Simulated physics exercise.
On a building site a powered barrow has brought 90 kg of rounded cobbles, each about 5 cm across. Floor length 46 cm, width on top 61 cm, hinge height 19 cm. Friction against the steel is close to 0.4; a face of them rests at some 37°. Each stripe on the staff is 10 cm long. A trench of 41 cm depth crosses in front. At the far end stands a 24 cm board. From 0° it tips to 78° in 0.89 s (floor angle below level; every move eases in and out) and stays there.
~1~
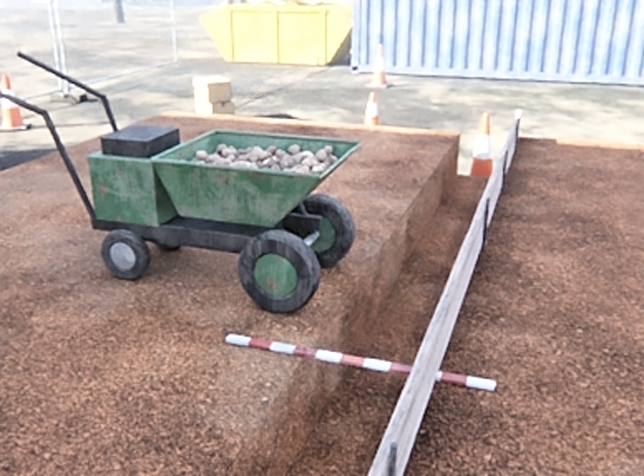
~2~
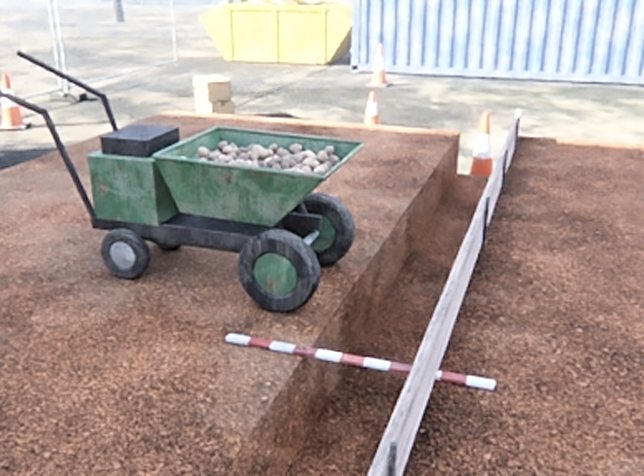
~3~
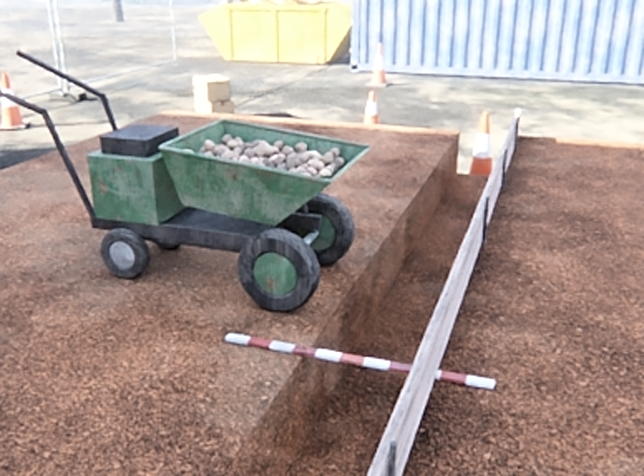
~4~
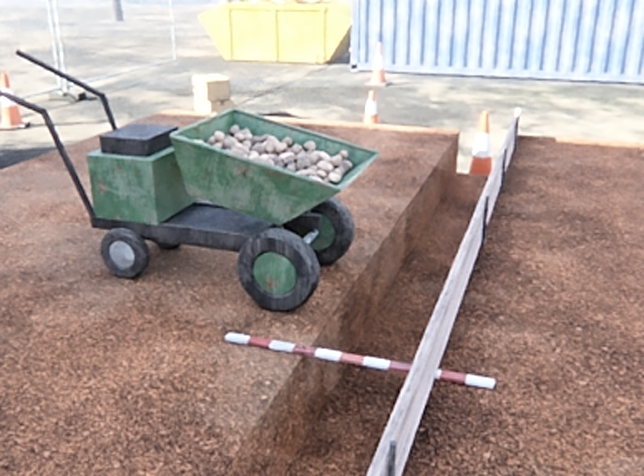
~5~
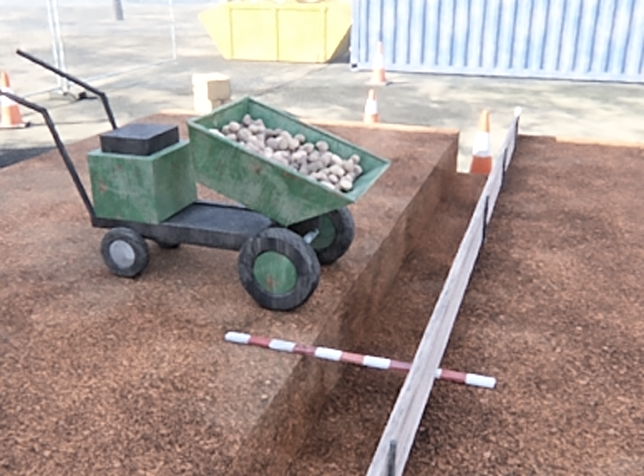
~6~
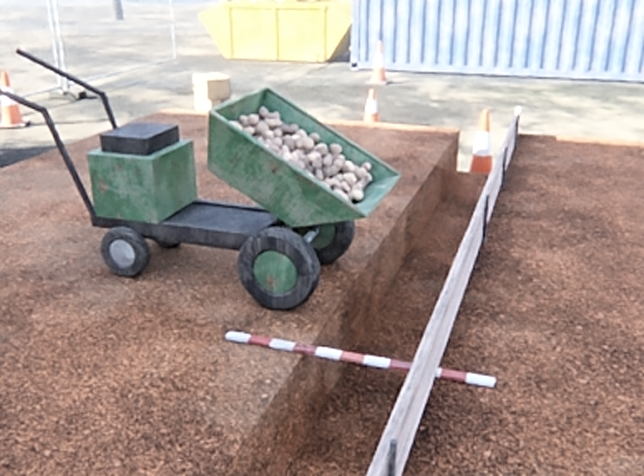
A green barrow loaded with rounded stones stood still beside a trench while its tray tilted steadily forward to the right, the back end rising high and the stones staying inside.
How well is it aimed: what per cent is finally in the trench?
About 100 per cent.
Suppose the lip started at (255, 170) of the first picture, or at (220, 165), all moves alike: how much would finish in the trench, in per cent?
First some 100, then 65 per cent.
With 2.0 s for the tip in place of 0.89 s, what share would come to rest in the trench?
In that case some 100 per cent.
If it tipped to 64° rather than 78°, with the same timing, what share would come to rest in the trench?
Then about 100 per cent.
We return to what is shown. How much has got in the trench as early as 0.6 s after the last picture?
Some 50 per cent.
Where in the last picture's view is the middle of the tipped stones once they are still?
Around (411, 364).
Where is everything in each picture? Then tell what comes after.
In the first frame, the tray is at 0°, its lip at (320, 177); the top of the load is at (276, 155).
In the second frame, the tray is at 2°, its lip at (323, 178); the top of the load is at (270, 153).
In the third frame, lip at (330, 182), floor tilted 6°, highest stones at (239, 147).
In the fourth frame, the tray is at 12°, its lip at (341, 190); the top of the load is at (233, 139).
In the fifth frame, lip at (354, 202), floor tilted 20°, highest stones at (245, 128).
In the sixth frame, the tray is at 29°, its lip at (367, 216); the top of the load is at (260, 119).
Then, 0.3 s after the last picture the floor is at 66°, 100 % in the tray; the foremost stones are at (402, 250).
Then, 0.6 s after the last picture the floor is at 78°, 49 % in the tray, 51 % in the trench; the foremost stones are at (450, 295).
Then, 1.0 s after the last picture the floor is at 78°, 3 % in the tray, 97 % in the trench; the foremost stones are at (447, 341).
Then, 2.9 s after the last picture the floor is at 78°, 0 % in the tray, 100 % in the trench; the foremost stones are at (444, 357).
